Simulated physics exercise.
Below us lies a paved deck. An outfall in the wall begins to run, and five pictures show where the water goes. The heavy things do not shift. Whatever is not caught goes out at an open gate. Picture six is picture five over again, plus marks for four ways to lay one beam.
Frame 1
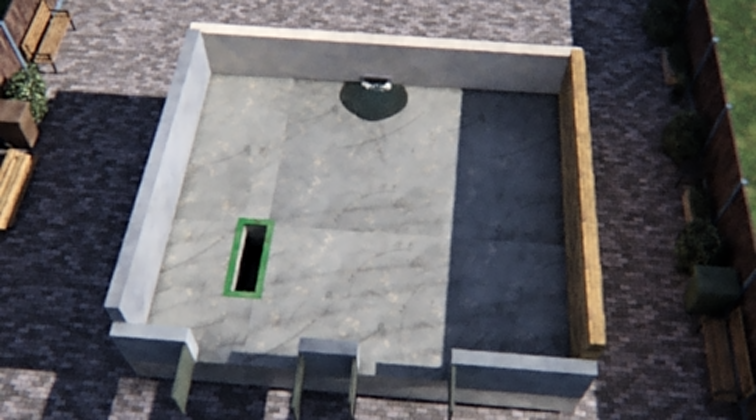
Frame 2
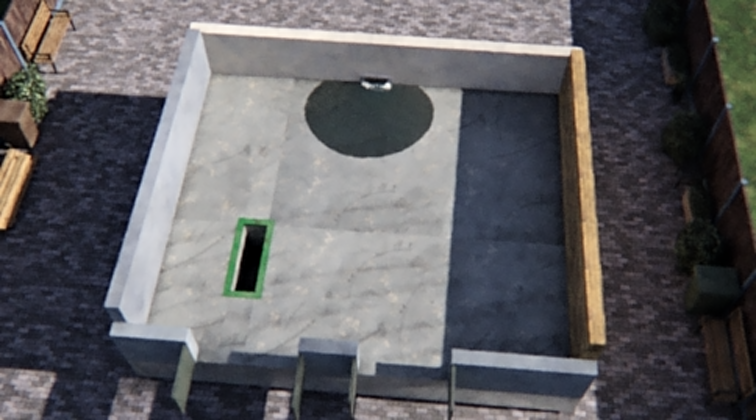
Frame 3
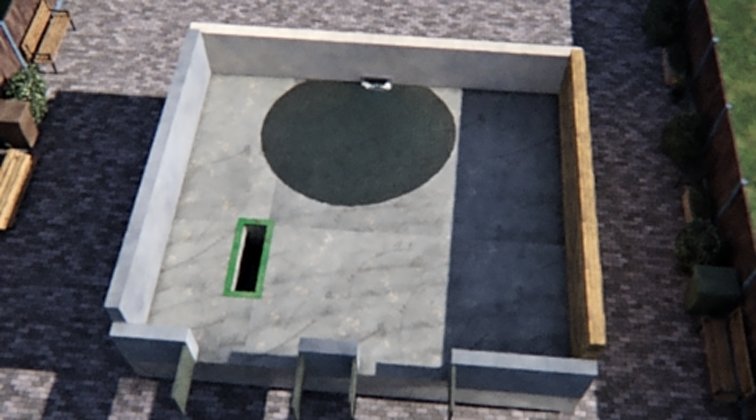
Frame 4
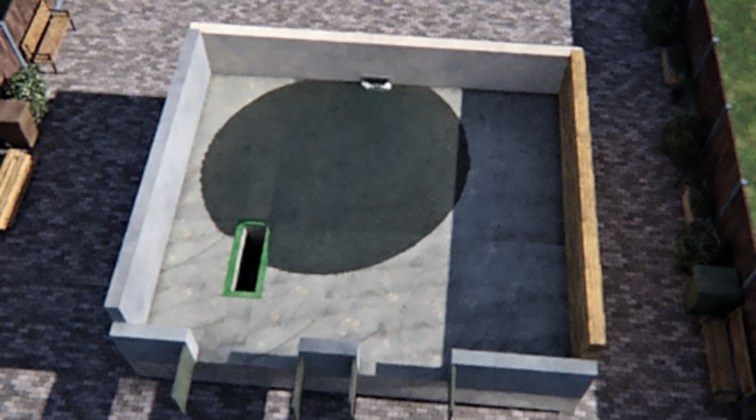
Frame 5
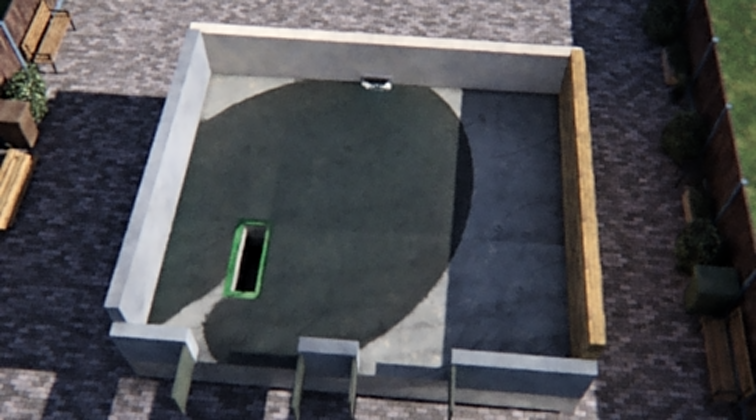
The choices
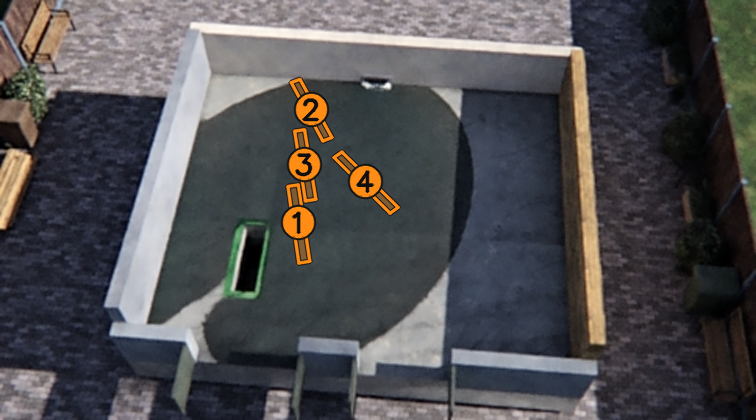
A dark wet patch spreads across the pale grey floor of a walled, roofless enclosure, seen from high above with brick paving around it. A small outlet sits at the far wall, a green-rimmed rectangular drain lies left of centre, gaps open in the near wall, and a brown wall stands right. The patch widens from the outlet, surrounds the drain and reaches the near wall, while the camera stays still.
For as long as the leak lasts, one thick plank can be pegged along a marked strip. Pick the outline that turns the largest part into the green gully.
Spot 2 does it best.
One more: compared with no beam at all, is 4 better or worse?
Worse.
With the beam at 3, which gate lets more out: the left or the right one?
The left one.
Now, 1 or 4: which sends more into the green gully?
The answer is 4.
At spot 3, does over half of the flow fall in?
No, it does not.
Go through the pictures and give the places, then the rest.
The first frame shows outfall at (376, 80); green gully at (249, 257); open gate at (251, 352); open gate at (404, 364); front seen at (355, 111), 2 % of the ground wet; green gully still dry.
The second frame shows front seen at (321, 140), 9 % of the ground wet; green gully still dry.
The third frame shows front seen at (315, 195), 20 % of the ground wet; green gully still dry.
The fourth frame shows front seen at (291, 266), 38 % of the ground wet; green gully taking water.
The fifth frame shows front seen at (175, 306), 57 % of the ground wet; green gully taking water.
On the marked copy, 1 from (293, 185) to (304, 262); 2 from (295, 80) to (327, 139); 3 from (299, 130) to (310, 200); 4 from (337, 154) to (394, 210).
Choosing 1, about 16 % of the stream goes into the green gully, about 84 % out by the gates.
Choosing 2, about 29 % of the stream goes into the green gully, about 71 % out by the gates.
Choosing 3, about 20 % of the stream goes into the green gully, about 80 % out by the gates.
Choosing 4, about 22 % of the stream goes into the green gully, about 78 % out by the gates.
